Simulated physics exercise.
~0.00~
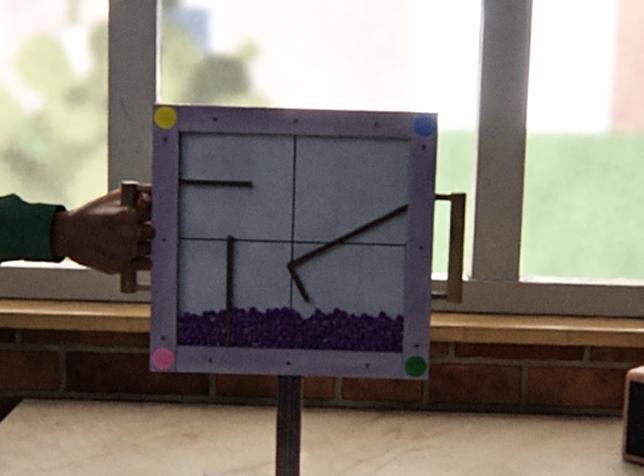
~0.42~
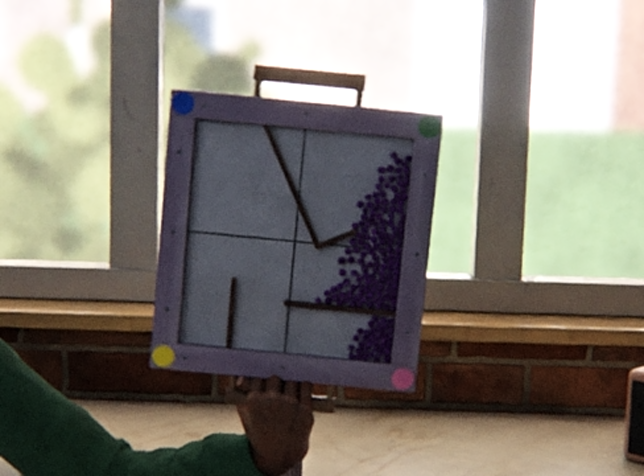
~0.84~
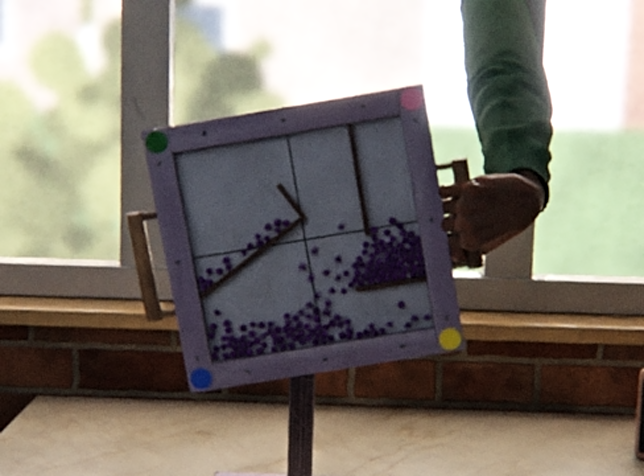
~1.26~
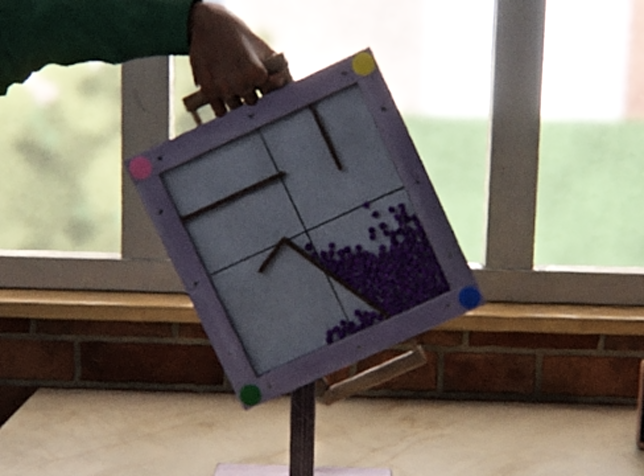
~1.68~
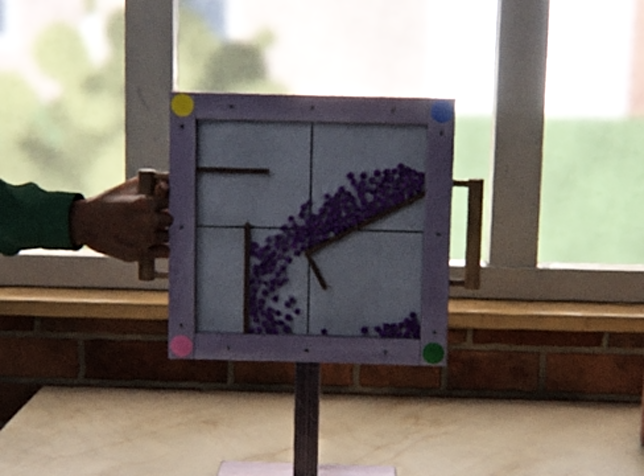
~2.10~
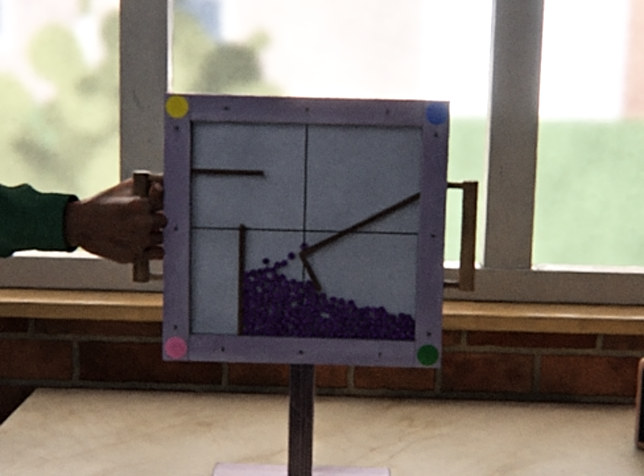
At first, purple beads lie along the bottom of an upright square case in front of a window, while a hand in a green sleeve holds its left handle. The hand turns the case counterclockwise, and the beads heap against the right side. As it tips upside down, some rest on the inner walls while others scatter across the bottom. Turned further, most gather in the lower right by the blue dot. Back upright, the beads slide left down the slanting wall and drop. They finally settle along the bottom, split between the pink and green quarters, leaving both upper quarters empty.
